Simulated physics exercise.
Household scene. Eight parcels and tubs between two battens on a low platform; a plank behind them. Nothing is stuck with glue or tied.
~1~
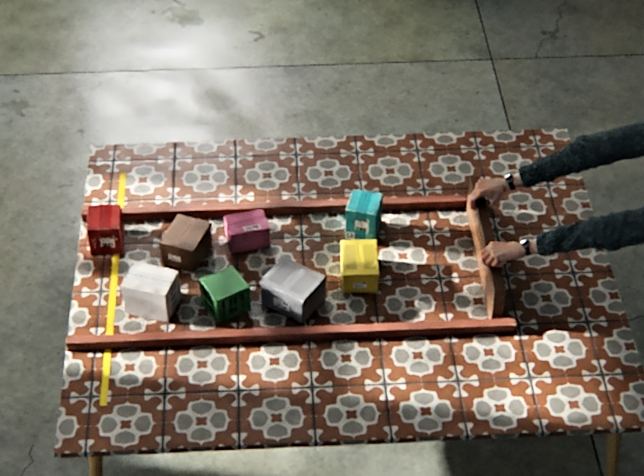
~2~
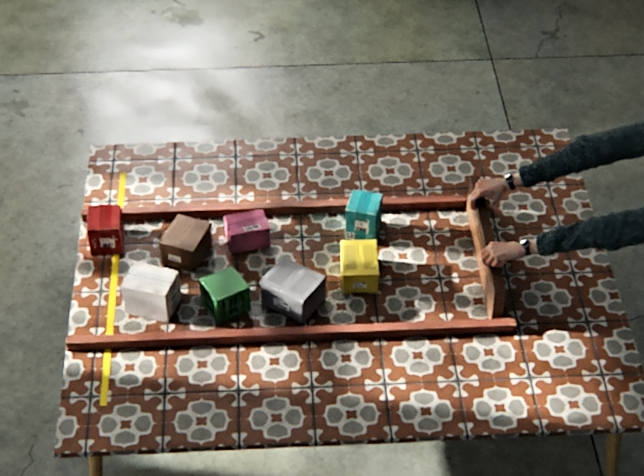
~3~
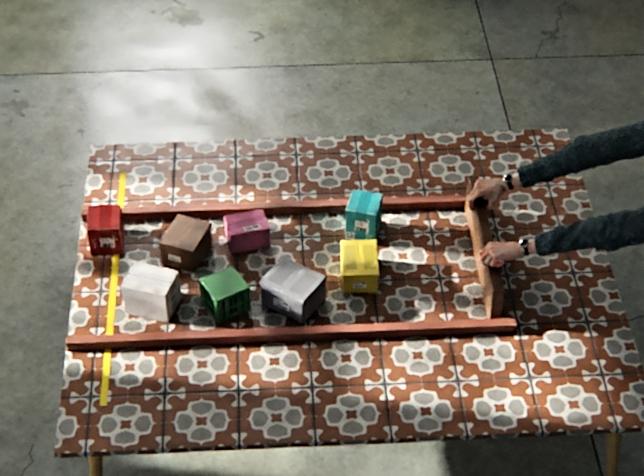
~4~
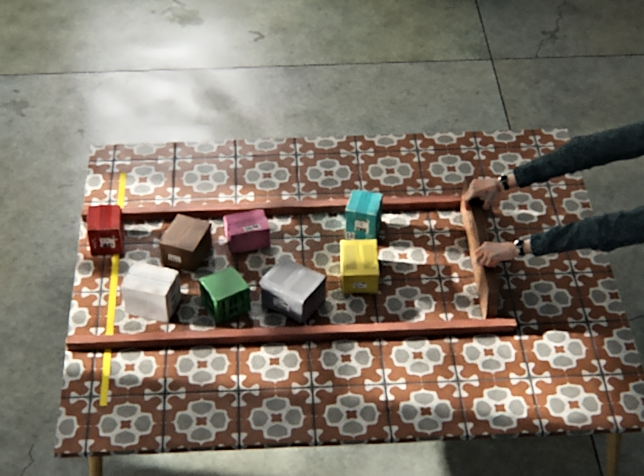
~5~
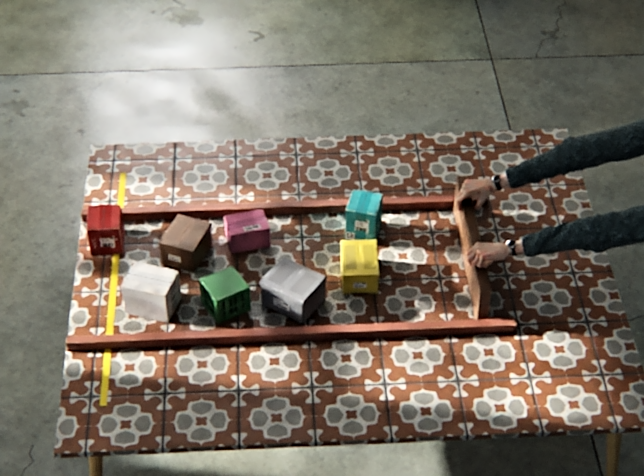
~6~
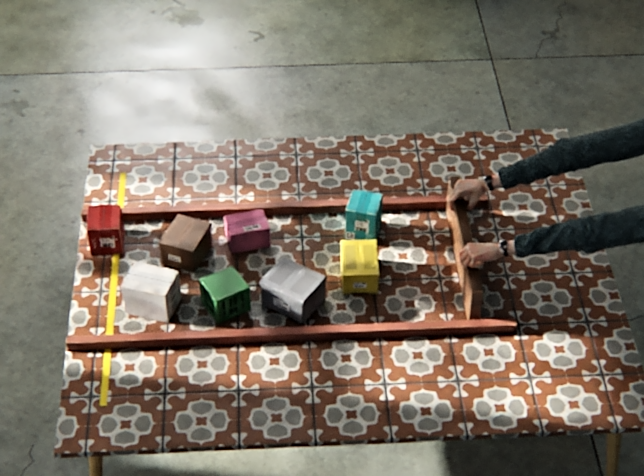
A wooden plank, held by two hands, sliding slightly left between two rails on a patterned surface while eight coloured boxes stay still.
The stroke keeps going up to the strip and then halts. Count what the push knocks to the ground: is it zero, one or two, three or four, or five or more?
The count that fall off is at least five.
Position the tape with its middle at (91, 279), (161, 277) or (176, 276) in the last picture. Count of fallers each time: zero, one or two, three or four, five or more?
Result per tape, in order - 5 or more / one or two / either one or two.
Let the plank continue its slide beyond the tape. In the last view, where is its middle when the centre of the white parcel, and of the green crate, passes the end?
For the white parcel at (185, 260), for the green crate at (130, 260).
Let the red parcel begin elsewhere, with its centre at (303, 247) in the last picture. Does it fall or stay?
Outcome for the red parcel: It drops.
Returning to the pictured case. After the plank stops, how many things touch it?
Number: 3.
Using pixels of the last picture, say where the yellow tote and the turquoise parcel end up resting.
Reading them off: First (96, 268); then (100, 229).
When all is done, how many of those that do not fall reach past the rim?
Expected count: 1.
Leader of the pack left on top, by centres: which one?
It's the grey tote.
Soon after, none off yet; red parcel at rest near (106, 229); white parcel at rest near (152, 292); brown tote at rest near (186, 244).
In the end, the number that fall off is five or more; gone, pink parcel, green crate, brown tote, white parcel and red parcel.
